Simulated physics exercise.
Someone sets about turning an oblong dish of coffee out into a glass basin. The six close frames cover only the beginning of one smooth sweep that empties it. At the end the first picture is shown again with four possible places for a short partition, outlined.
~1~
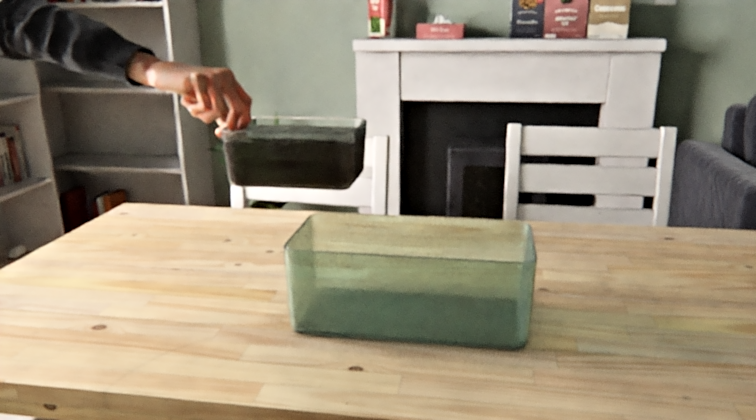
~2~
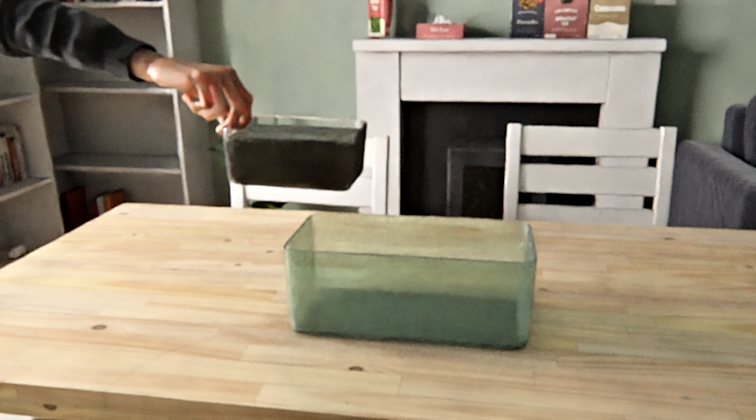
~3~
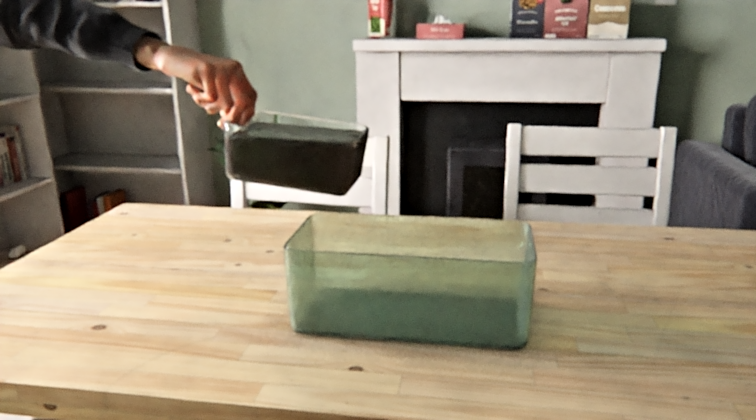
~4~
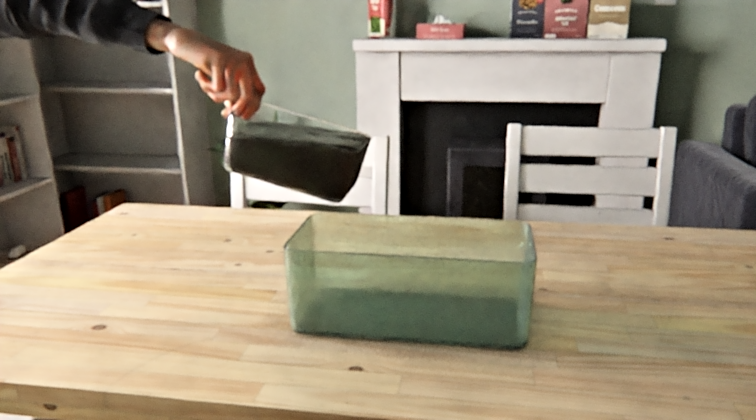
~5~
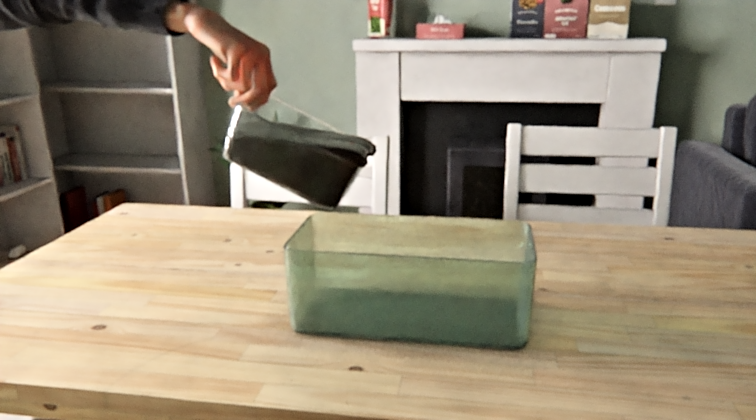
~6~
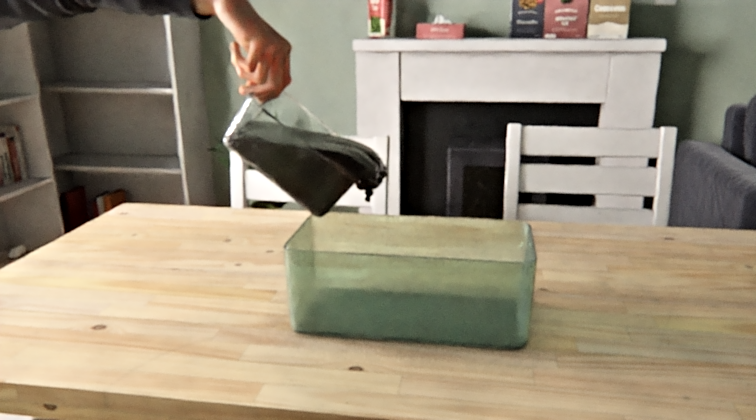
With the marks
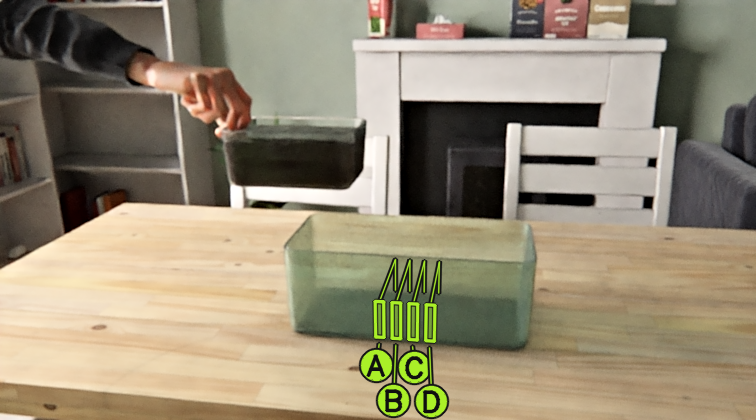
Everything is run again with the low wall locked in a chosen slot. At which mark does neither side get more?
B beats the others.
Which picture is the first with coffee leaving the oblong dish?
In picture 5.
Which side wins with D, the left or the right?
More ends on the left.
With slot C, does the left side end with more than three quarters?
No.
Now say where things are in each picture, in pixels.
Upright, lip at (359, 125); basin from (292, 329) to (528, 347); nothing has left yet, in the first frame.
Upright, lip at (360, 127); nothing has left yet, in the second frame.
Tipped about 7°, lip at (362, 133); nothing has left yet, in the third frame.
Tipped about 15°, lip at (364, 143); nothing has left yet, in the fourth frame.
Tipped about 26°, lip at (365, 156); coffee is over the lip, down to (365, 156), in the fifth frame.
Tipped about 38°, lip at (363, 170); coffee is over the lip, down to (374, 192), in the sixth frame.
On the marked copy, A at (379, 343); B at (395, 344); C at (412, 346); D at (429, 347).
If A is chosen, about 32 % ends left of the wall and 62 % right of it; 6 % is lost outside.
If B is chosen, about 48 % ends left of the wall and 44 % right of it; 8 % is lost outside.
If C is chosen, about 66 % ends left of the wall and 22 % right of it; 12 % is lost outside.
If D is chosen, about 82 % ends left of the wall and 10 % right of it; 9 % is lost outside.
